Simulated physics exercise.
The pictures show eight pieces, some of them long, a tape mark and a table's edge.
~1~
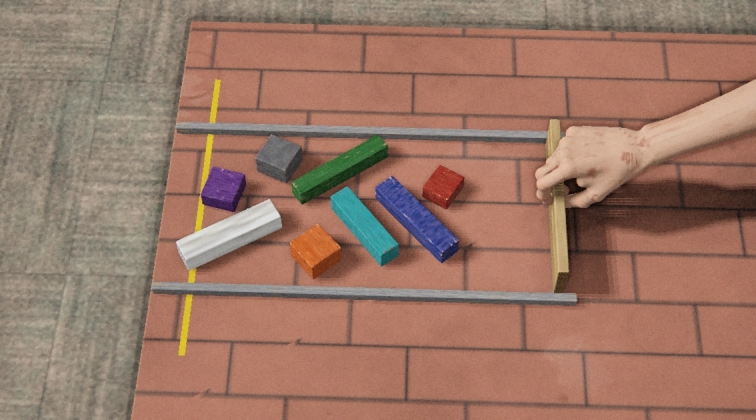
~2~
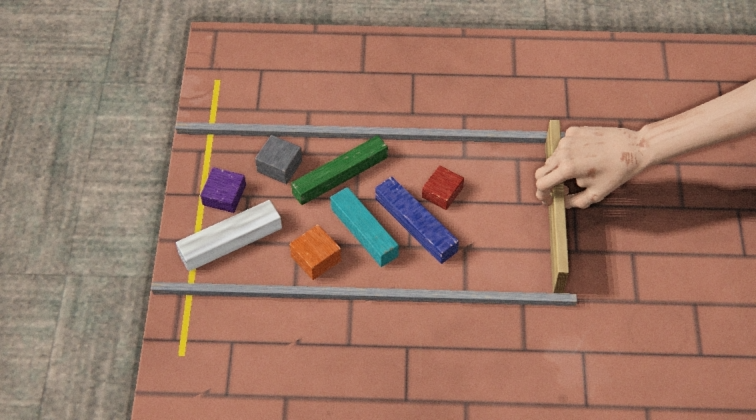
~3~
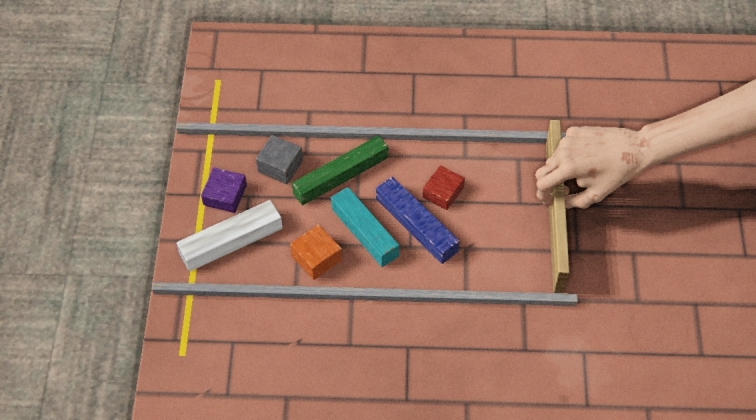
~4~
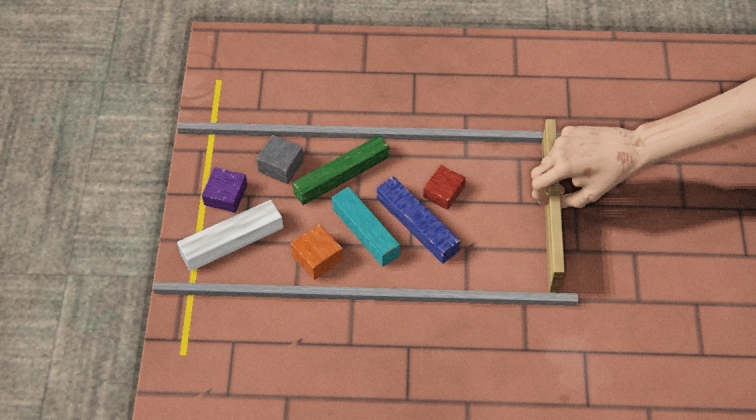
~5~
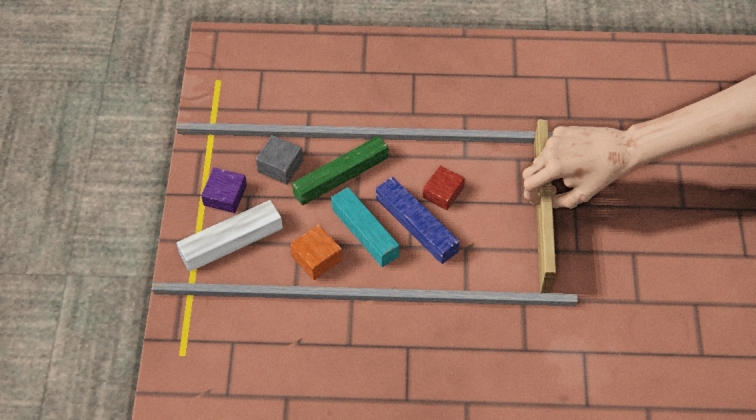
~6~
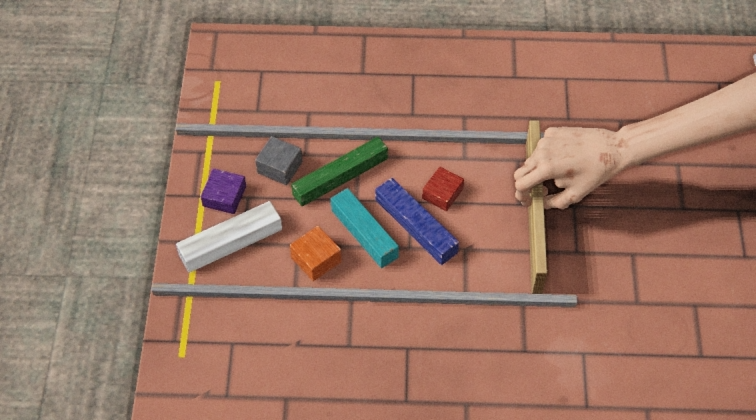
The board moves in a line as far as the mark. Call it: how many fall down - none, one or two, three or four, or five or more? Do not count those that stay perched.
Call: Five or more fall down.
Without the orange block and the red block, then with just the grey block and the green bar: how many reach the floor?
The first try gives 3, the second gives 4.
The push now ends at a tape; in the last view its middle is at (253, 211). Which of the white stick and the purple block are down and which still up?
The white stick drops off; the purple block drops off.
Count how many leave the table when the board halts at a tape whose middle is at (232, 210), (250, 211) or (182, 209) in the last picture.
In order, 2, 2 and 7.
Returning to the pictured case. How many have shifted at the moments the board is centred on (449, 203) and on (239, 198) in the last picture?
Counts: 2, 8.
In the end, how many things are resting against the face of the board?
Number in contact with it: 2.
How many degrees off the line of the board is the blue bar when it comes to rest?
Roughly 25° out of line.
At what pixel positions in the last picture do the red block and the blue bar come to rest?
Roughly at (189, 185) and at (167, 215), in that order.
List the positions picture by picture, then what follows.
The first picture shows purple block (224, 190); white stick (230, 235); grey block (279, 159); board (557, 205); tape (201, 208).
The second picture shows white stick (230, 235); board (556, 205).
The third picture shows grey block (280, 159); turquoise bar (365, 227).
The fourth picture shows purple block (225, 190); green bar (342, 170).
The fifth picture shows white stick (230, 235); orange block (316, 252).
The sixth picture shows purple block (224, 191); white stick (230, 236); grey block (279, 161); board (536, 206); tape (201, 209).
Soon after, none off yet; purple block at rest near (224, 191); white stick at rest near (230, 236); grey block at rest near (279, 161).
After that, none off yet; purple block displaced about its own width near (196, 195); white stick displaced a little near (189, 244); grey block displaced about its own width near (242, 149).
In the end, the number that fall off is five or more; gone, turquoise bar, green bar, orange block, grey block, white stick and purple block.
